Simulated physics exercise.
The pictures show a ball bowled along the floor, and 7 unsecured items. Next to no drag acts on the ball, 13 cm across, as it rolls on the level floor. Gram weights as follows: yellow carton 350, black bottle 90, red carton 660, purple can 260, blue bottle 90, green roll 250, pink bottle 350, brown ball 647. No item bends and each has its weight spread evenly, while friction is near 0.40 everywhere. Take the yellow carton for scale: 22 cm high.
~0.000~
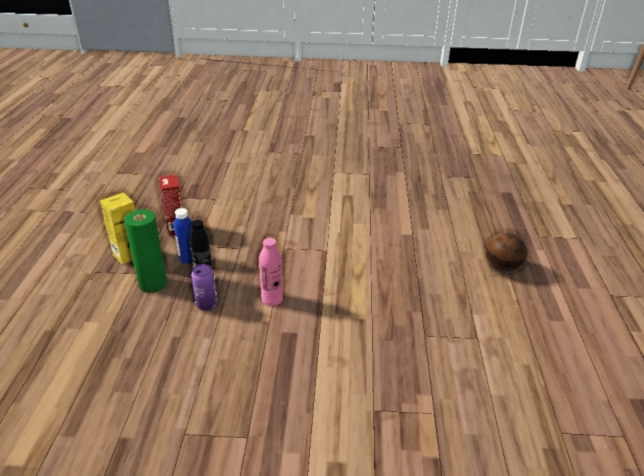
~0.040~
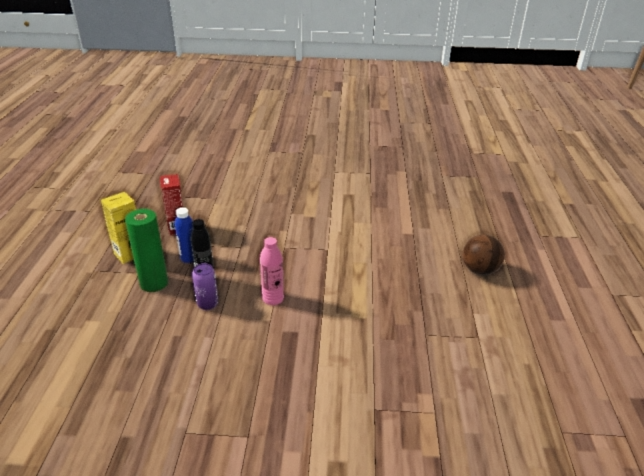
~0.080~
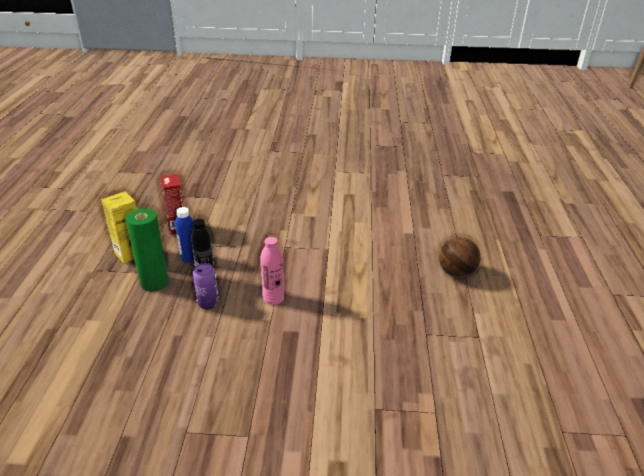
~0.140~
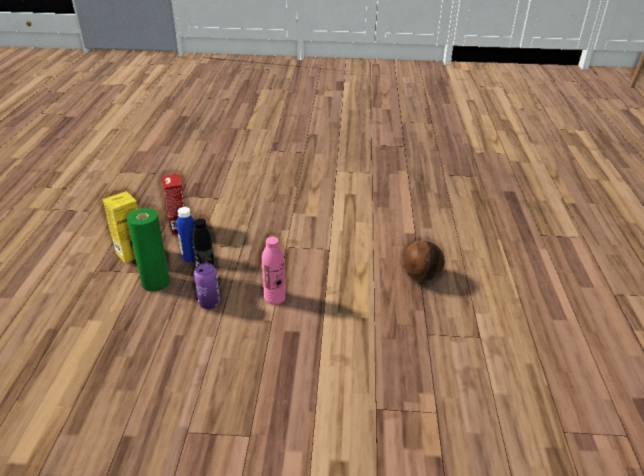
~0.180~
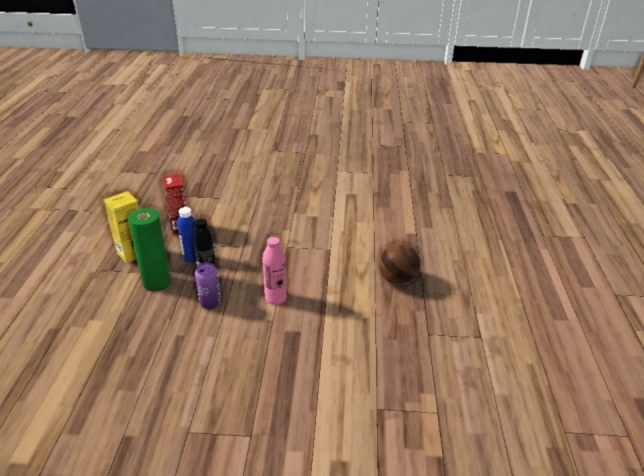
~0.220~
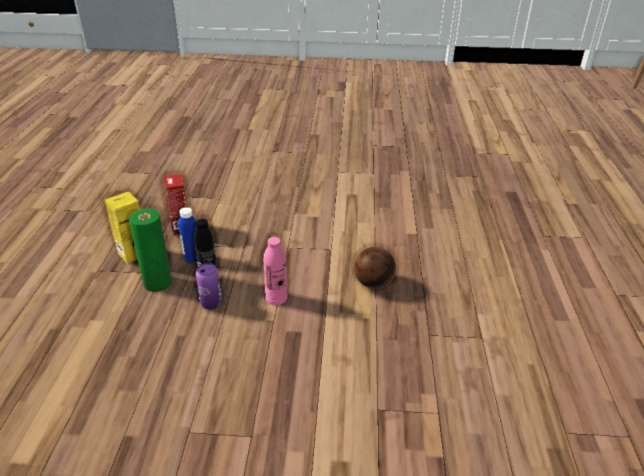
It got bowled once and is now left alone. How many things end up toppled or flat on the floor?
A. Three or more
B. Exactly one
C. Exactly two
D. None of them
A.
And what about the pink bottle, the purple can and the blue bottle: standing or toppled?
In the last frame the pink bottle does not stay up, the purple can does not stay up and the blue bottle remains up.
After 0.52 s, ball has run 90 cm; brown ball near (238, 278); pink bottle 20° off upright; purple can 14° off upright.
After 0.72 s, ball has run 104 cm; brown ball near (191, 274); black bottle 18° off upright near (186, 240); pink bottle on its side; purple can 43° off upright.
After 1.12 s, ball has run 114 cm; brown ball near (159, 274); black bottle 55° off upright near (169, 242); pink bottle on its side; purple can on its side.
In the end (4.0 s), toppled on the floor, black bottle, purple can and pink bottle; the other 4 under 8 cm from the start. At the end, from the last picture's camera, yellow carton near (128, 227), black bottle near (170, 242).
